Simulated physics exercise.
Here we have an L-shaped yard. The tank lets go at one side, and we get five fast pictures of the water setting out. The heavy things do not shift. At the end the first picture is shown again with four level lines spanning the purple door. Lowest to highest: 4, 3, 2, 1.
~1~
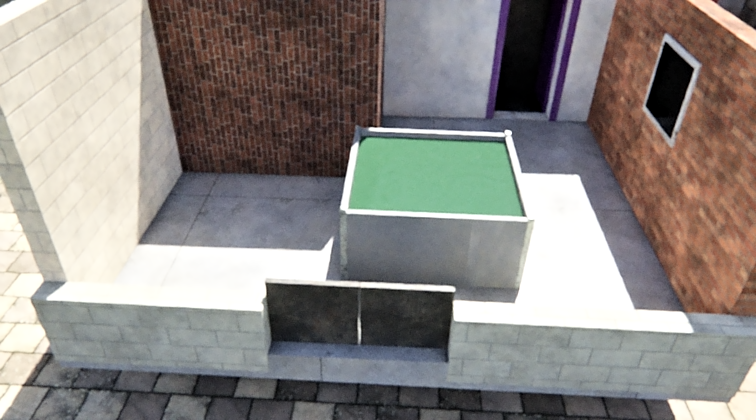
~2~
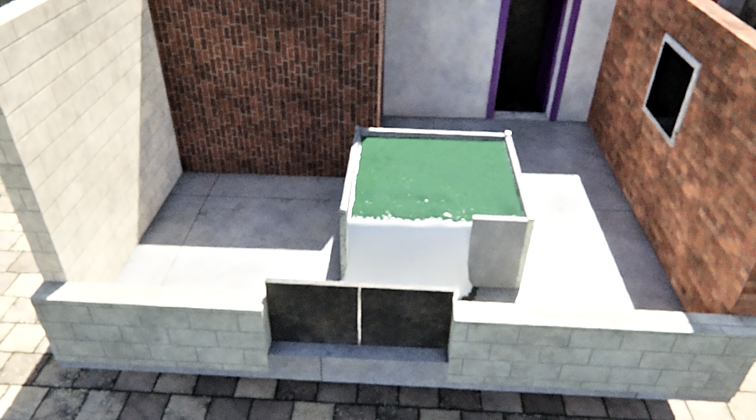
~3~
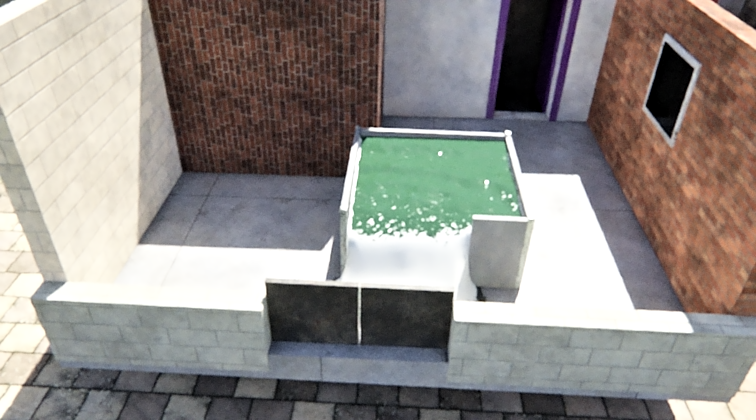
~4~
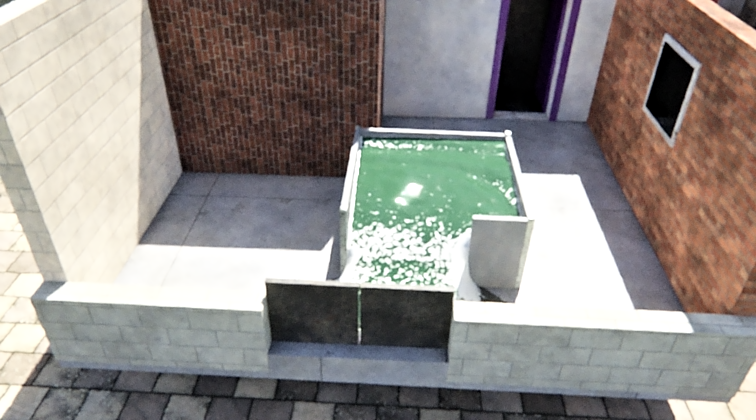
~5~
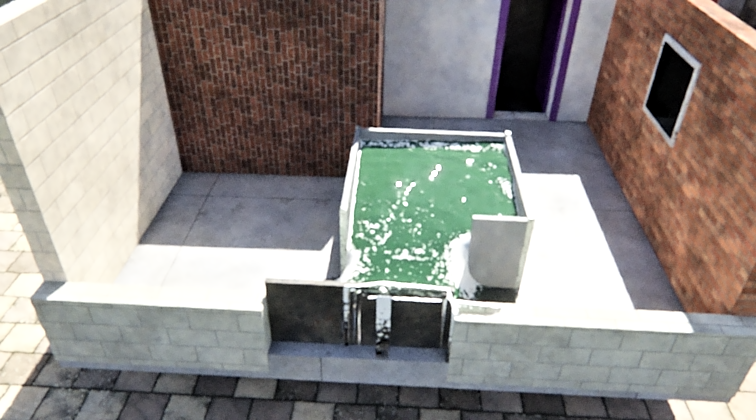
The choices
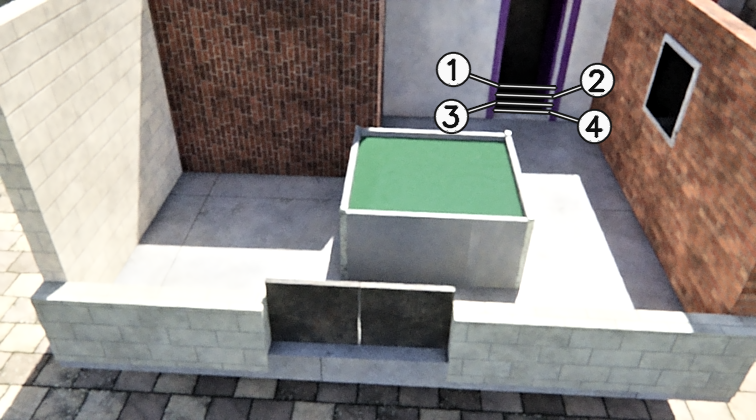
The clip shows a walled yard with a tank of green water whose front panel opens, leaving a section at the right. Foamy green water pours forward to the dark gate, where some pushes through around its middle.
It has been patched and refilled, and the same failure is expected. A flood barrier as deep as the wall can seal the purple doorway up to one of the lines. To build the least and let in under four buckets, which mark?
It is 4.
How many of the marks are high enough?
All four.
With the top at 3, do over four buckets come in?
No, that is safe.
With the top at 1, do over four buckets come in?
No, that is safe.
On the marked copy, 1 at (526, 86); 2 at (525, 95); 3 at (523, 103); 4 at (522, 111); from the bottom up 4, 3, 2, 1.
Choosing 1, nothing gets over.
Choosing 2, nothing gets over.
Choosing 3, nothing gets over.
Choosing 4, a splash gets over, under a bucket.
